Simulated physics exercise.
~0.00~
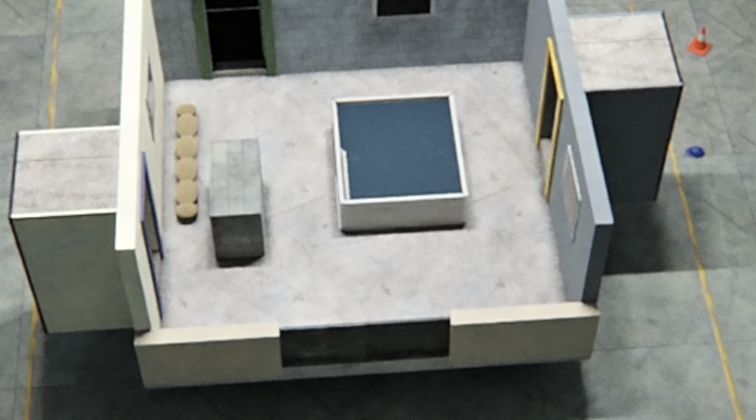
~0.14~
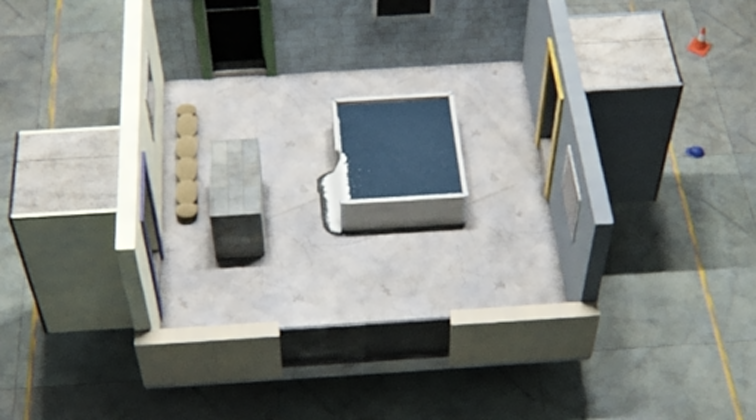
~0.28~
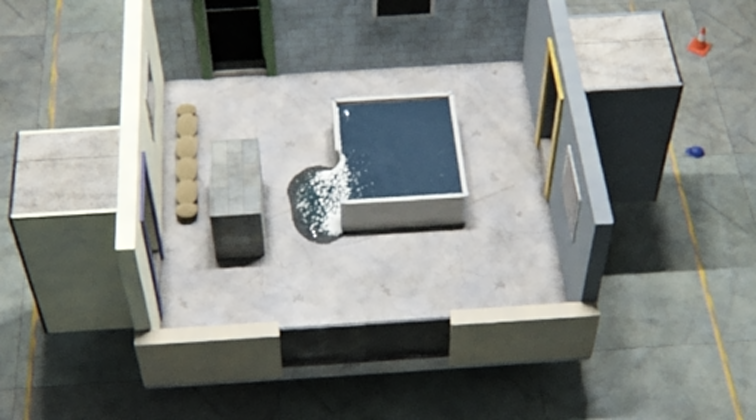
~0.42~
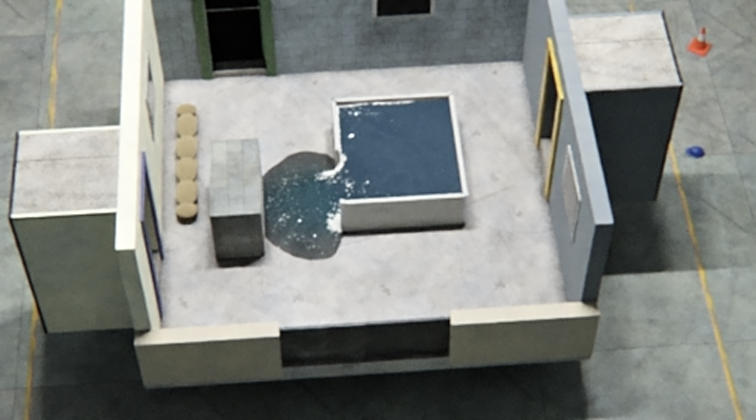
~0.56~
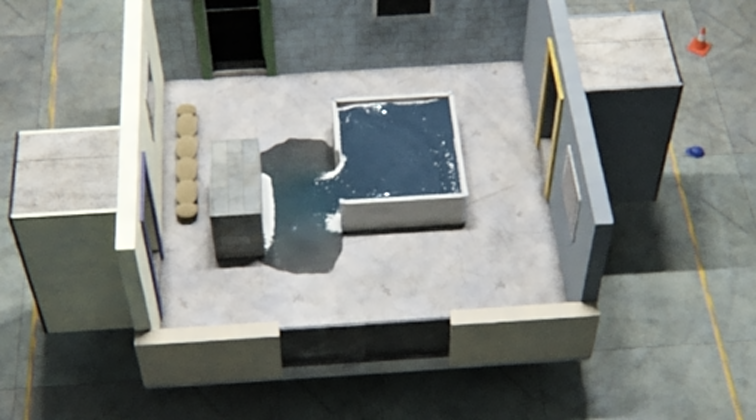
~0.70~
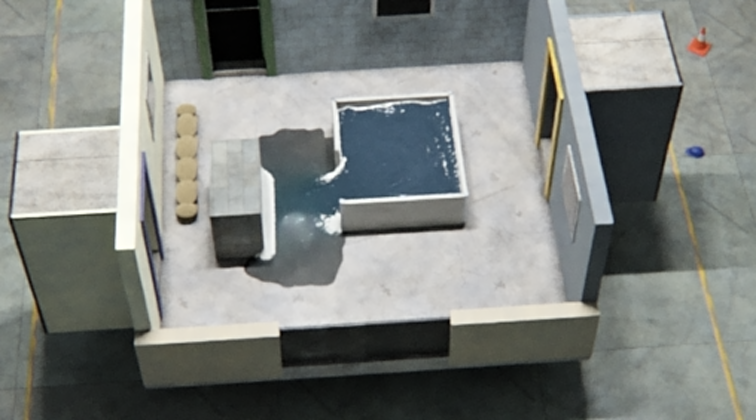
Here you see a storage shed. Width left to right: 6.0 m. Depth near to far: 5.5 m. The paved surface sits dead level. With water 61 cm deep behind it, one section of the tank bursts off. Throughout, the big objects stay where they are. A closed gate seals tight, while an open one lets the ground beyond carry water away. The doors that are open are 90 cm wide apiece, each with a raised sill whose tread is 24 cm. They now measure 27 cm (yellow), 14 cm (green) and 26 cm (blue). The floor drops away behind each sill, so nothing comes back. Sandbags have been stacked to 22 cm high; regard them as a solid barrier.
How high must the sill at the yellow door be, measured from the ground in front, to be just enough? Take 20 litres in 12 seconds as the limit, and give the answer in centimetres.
About 7 cm.
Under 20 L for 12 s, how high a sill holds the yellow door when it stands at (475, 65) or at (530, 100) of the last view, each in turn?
About 8.5 cm for the first and 8.5 cm for the second.
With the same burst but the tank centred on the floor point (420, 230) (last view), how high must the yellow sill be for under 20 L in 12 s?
It should be around 6.5 cm high.
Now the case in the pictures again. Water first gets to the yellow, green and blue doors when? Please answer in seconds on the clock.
Yellow: 5.5 s; green: 1.8 s; blue: 2.6 s.
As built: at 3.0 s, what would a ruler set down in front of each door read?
Depth at yellow 0 cm, at green 16 cm, at blue 7 cm.
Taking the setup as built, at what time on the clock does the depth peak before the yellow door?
Peak time: Around 11.0 s.
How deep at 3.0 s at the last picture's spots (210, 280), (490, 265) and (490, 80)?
Some 2, 0 and 0 cm.
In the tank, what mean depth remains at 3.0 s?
It averages near 27 cm.
After 1.4 s water covers 20 % of the floor, deepest (44 cm) near (268, 216); it has not reached the yellow door.
After 3.0 s water covers 50 % of the floor, deepest (26 cm) near (268, 216); it has not reached the yellow door.
After 12.0 s water covers 95 % of the floor, deepest (13 cm) near (475, 194); 12 cm at the yellow door, 0 litres in over its 27 cm sill.
At the yellow door as built, the water arrived by 5.4 s and peaked near 13 cm at 11.0 s.
With a sill of 6.5 cm, 28 litres would have come in within the 12 s; with 8 cm, 13 litres. So under 20 litres takes about 7 cm.
